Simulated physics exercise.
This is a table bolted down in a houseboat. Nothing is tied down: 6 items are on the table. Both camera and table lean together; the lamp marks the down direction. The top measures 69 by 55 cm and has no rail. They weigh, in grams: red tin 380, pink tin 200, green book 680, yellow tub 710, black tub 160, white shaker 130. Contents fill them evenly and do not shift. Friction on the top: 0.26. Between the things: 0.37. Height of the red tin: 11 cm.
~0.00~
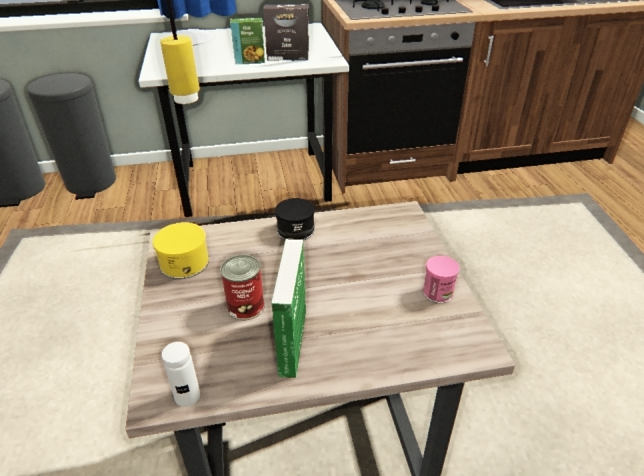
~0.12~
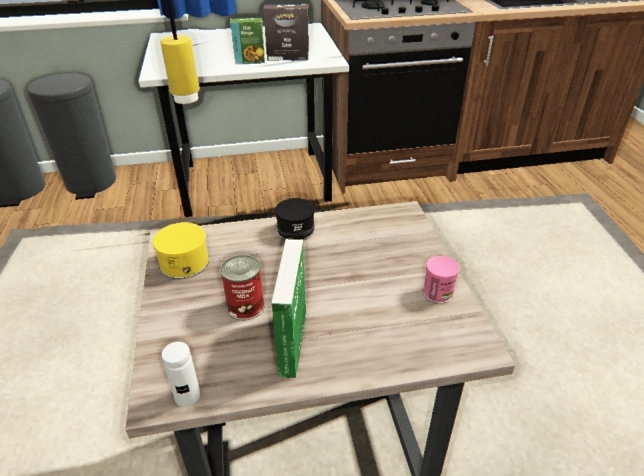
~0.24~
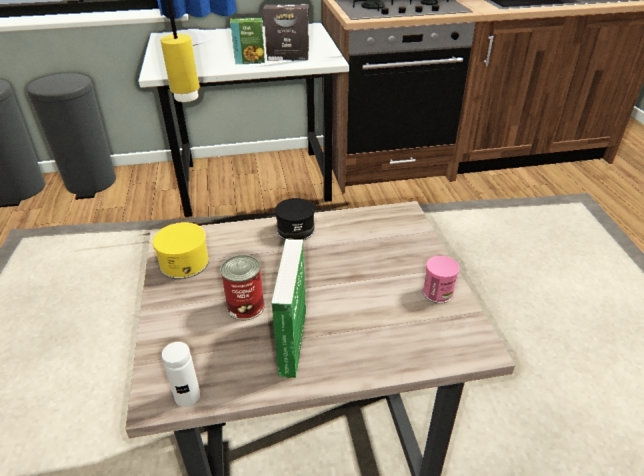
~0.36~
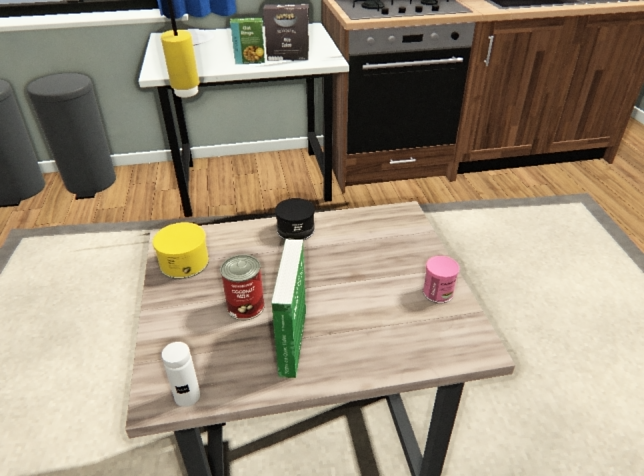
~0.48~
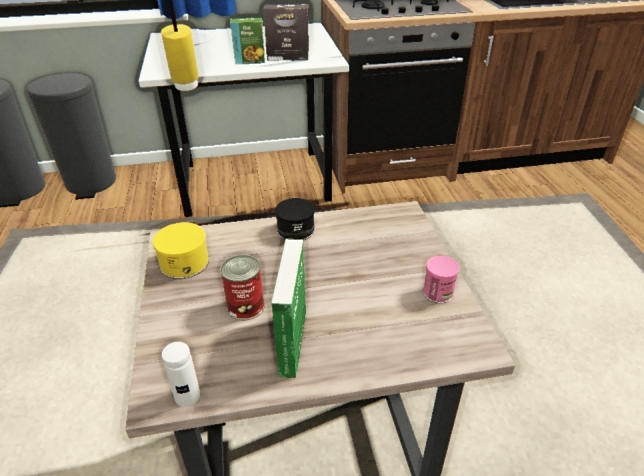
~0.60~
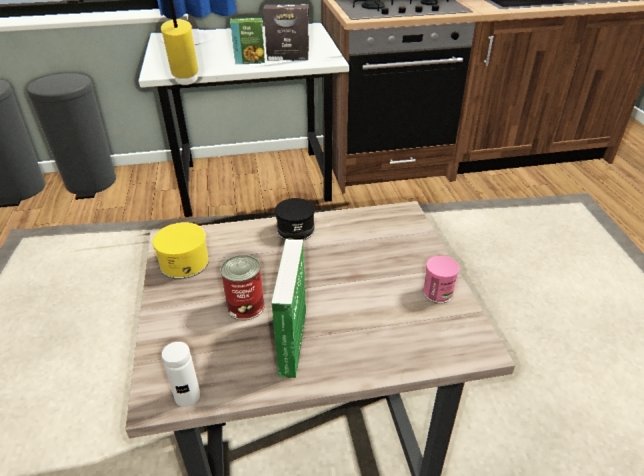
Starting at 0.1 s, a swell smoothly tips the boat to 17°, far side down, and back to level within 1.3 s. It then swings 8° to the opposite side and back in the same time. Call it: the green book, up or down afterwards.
Up.
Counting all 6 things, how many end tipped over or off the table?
Total count: 0.
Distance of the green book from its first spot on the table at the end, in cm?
It ends about 3 centimetres from where it started.
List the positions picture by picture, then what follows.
Boat level; green book (291, 308); red tin (243, 288), in the first picture.
Boat level; yellow tub (182, 251); black tub (295, 220), in the second picture.
Boat heeled 2°, far side down; white shaker (182, 375); red tin (243, 288), in the third picture.
Boat heeled 6°, far side down; pink tin (440, 280); yellow tub (182, 251), in the fourth picture.
Boat heeled 11°, far side down; black tub (295, 220); white shaker (182, 375), in the fifth picture.
Boat heeled 15°, far side down; green book (291, 308); red tin (243, 288), in the sixth picture.
By 0.90 s, boat heeled 15°, far side down; green book 2 cm from its spot near (290, 302).
By 1.00 s, boat heeled 12°, far side down; green book 2 cm from its spot near (289, 299); white shaker 2 cm from its spot; red tin 2 cm from its spot.
When it is over (3.2 s), all 6 within 5 cm of the start. In the last view, green book near (289, 298).
